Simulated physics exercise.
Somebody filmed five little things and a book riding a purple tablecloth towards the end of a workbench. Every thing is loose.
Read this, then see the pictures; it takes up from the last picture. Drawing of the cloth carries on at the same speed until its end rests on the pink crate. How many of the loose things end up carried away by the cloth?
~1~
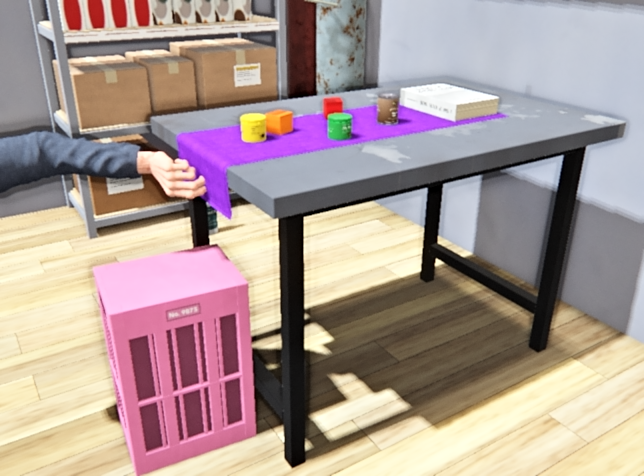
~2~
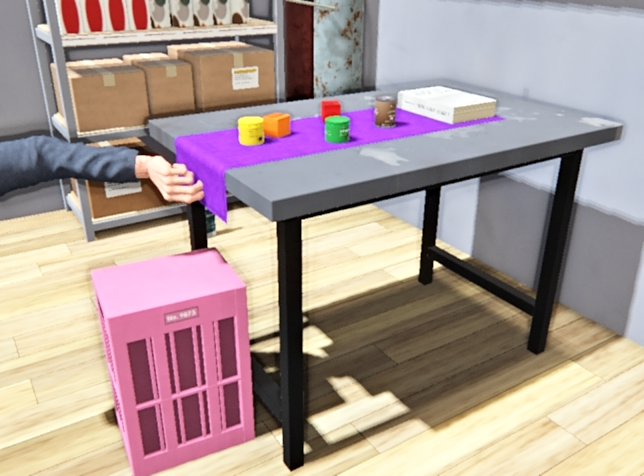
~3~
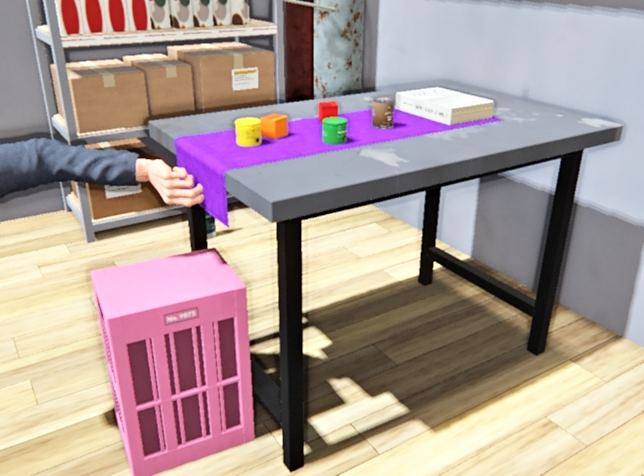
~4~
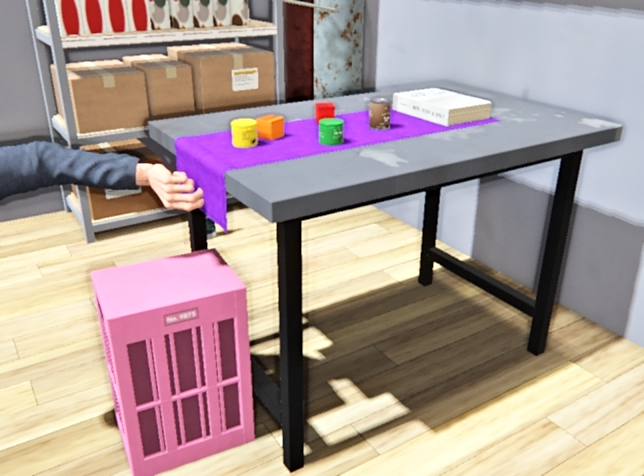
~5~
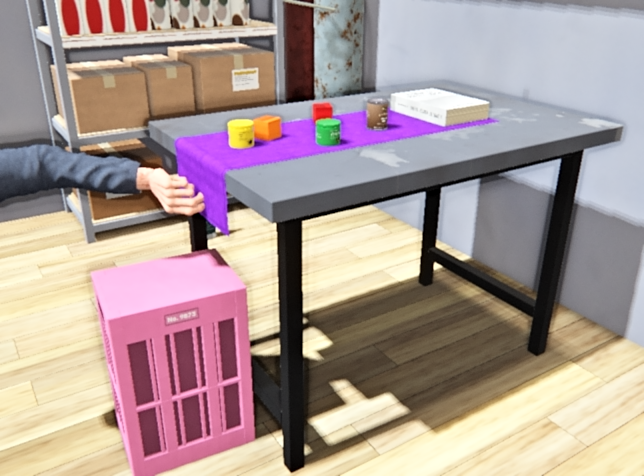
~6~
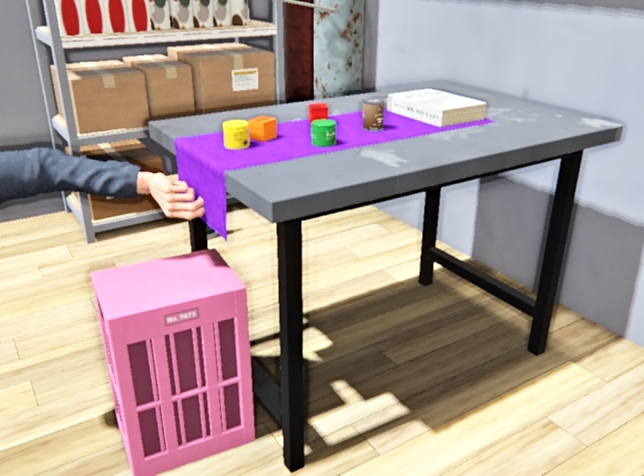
One ends up below.
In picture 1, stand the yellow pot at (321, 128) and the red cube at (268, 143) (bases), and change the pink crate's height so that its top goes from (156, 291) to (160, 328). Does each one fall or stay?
Outcome: Yellow pot keeps its perch; red cube is gone.
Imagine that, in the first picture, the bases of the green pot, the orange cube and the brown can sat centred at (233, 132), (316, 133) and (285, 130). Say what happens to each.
The green pot ends up off; the orange cube stays put; the brown can stays put.
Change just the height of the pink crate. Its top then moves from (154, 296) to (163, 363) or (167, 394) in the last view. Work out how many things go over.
Counts: 3 / 4.
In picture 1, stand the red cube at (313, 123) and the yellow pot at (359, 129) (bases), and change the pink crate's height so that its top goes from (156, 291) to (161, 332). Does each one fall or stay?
In the end the red cube is still on top and the yellow pot is still on top.
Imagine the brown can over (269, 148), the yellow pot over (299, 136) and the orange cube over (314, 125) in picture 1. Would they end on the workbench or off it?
Result - brown can down, yellow pot still up, orange cube still up.
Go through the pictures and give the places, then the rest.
In the first picture, hem (230, 220); yellow pot (253, 117); orange cube (279, 113); green pot (340, 116); red cube (333, 99); brown can (389, 95); top of the crate (156, 291).
In the second picture, hem (227, 225); yellow pot (251, 120).
In the third picture, hem (229, 228); orange cube (274, 117).
In the fourth picture, hem (227, 233); green pot (332, 121); top of the crate (154, 296).
In the fifth picture, hem (229, 237); red cube (323, 105).
In the sixth picture, hem (227, 242); yellow pot (236, 123); orange cube (263, 119); green pot (324, 122); red cube (318, 105); brown can (374, 101).
Soon after, hem on the crate; yellow pot gone.
In the end, hem on the crate; yellow pot gone. It carries off one.
